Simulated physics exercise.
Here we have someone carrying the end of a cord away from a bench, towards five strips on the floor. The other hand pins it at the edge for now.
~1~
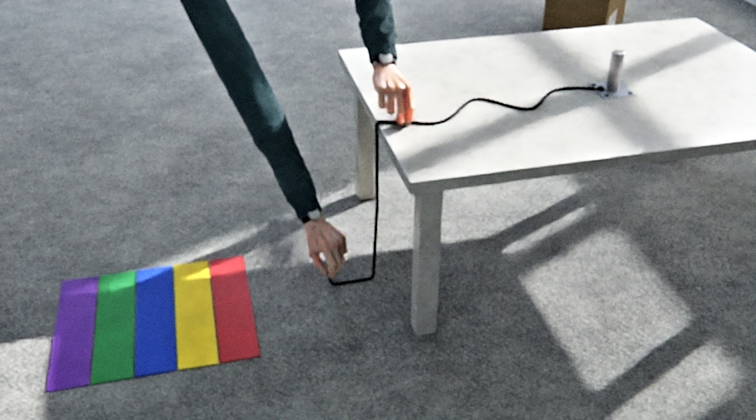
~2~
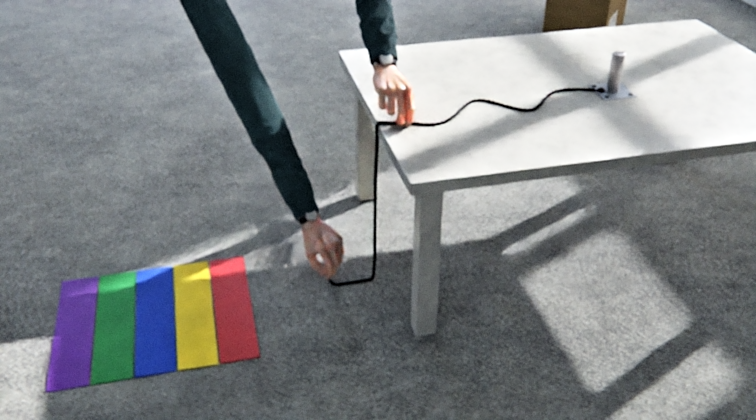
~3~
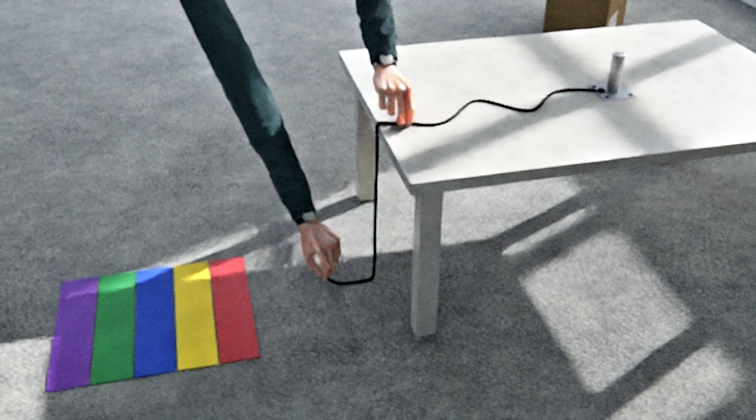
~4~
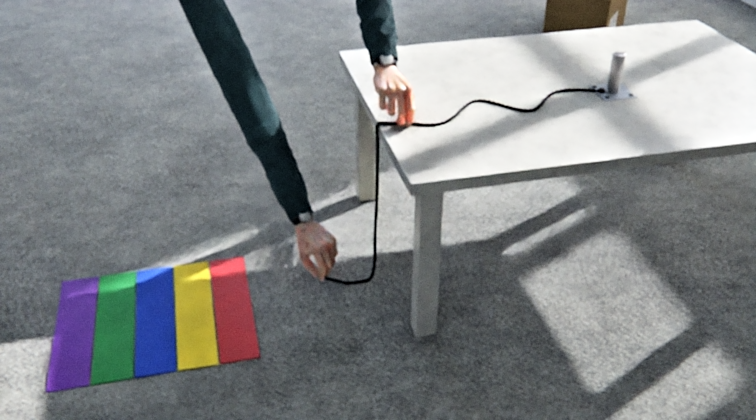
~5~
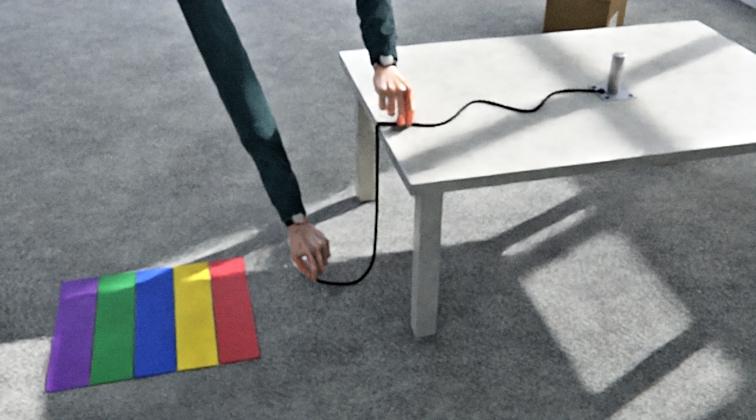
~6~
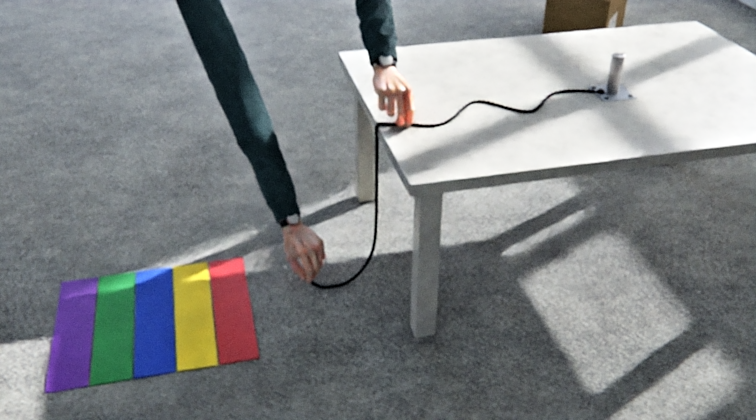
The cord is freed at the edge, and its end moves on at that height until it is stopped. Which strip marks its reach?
It halts on the blue strip.
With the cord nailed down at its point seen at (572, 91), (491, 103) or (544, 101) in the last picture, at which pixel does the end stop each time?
Try by try, around (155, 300), (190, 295) and (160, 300).
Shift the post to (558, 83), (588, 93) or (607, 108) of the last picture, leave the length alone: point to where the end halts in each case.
Try by try, around (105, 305), (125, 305) and (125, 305).
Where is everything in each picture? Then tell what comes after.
The first frame shows end (329, 273); red (238, 339); yellow (197, 345); blue (156, 352); green (113, 359); purple (70, 366).
The second frame shows end (326, 275); cord through (564, 90) (514, 108) (456, 115) (380, 125) (375, 199) (374, 264).
The third frame shows end (323, 275).
The fourth frame shows end (319, 276); cord through (565, 90) (515, 109) (456, 115) (381, 126) (377, 199) (374, 265).
The fifth frame shows end (312, 277).
The sixth frame shows end (306, 278); cord through (564, 91) (514, 110) (455, 116) (380, 127) (376, 200) (365, 265).
Early on, end near (225, 290); over red.
Midway, end near (179, 297); over yellow.
At the end of the slack, end near (152, 301); over blue. Over blue.
